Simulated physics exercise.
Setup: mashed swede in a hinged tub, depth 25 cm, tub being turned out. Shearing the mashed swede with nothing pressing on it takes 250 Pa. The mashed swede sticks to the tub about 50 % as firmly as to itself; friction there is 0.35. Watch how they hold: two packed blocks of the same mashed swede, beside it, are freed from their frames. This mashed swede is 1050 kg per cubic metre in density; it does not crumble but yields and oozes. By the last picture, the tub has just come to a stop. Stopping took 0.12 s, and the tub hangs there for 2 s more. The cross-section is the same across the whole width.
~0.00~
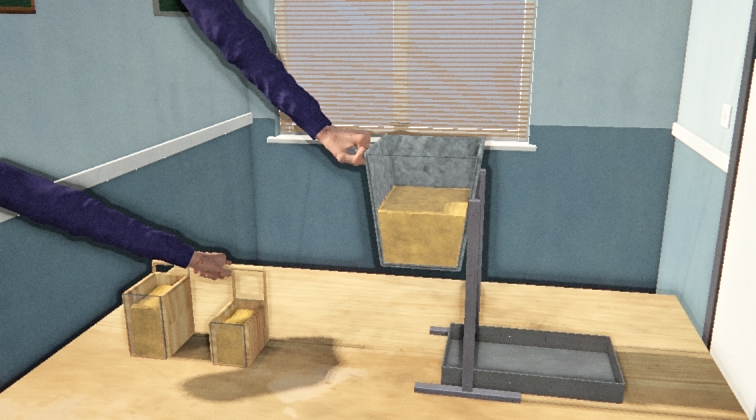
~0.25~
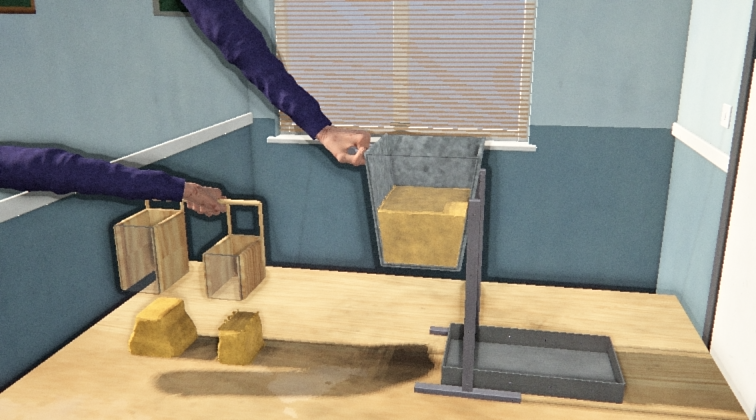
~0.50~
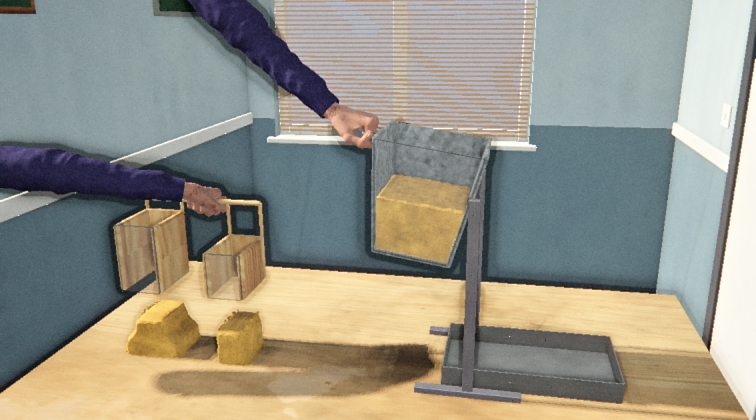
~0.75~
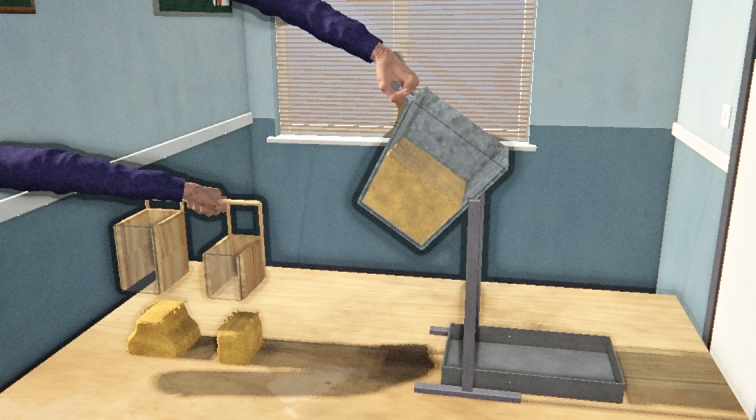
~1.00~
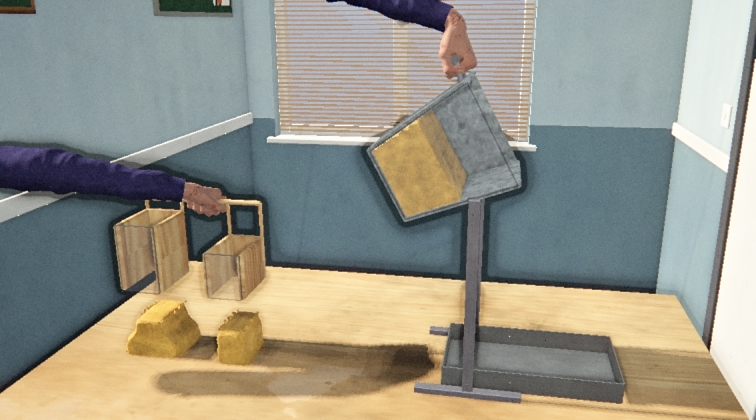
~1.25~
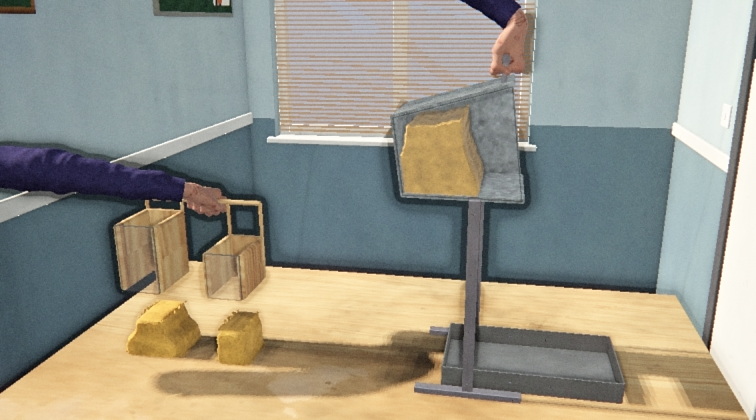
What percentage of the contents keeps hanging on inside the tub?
Near 100 %.
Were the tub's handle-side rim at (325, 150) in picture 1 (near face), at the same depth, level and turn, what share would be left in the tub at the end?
65 %, roughly.
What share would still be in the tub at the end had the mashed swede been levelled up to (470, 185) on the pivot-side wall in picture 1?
Then roughly 65 %.
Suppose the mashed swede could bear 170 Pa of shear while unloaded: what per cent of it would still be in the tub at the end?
About 90 per cent.
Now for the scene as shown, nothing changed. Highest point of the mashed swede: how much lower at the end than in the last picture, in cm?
Roughly 5 cm.
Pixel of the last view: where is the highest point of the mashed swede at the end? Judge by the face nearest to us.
About (438, 142).
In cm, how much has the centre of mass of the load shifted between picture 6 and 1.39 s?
Something like 3 cm, give or take.
After 1.39 s, the tub is at 82 degrees and holds 100 %.
After 1.56 s, the tub is at 82 degrees and holds 100 %.
After 1.73 s, the tub is at 82 degrees and holds 100 %.
After 1.90 s, the tub is at 82 degrees and holds 100 %.
After 3.25 s, at the end, the tub is at 82 degrees and holds 100 %.
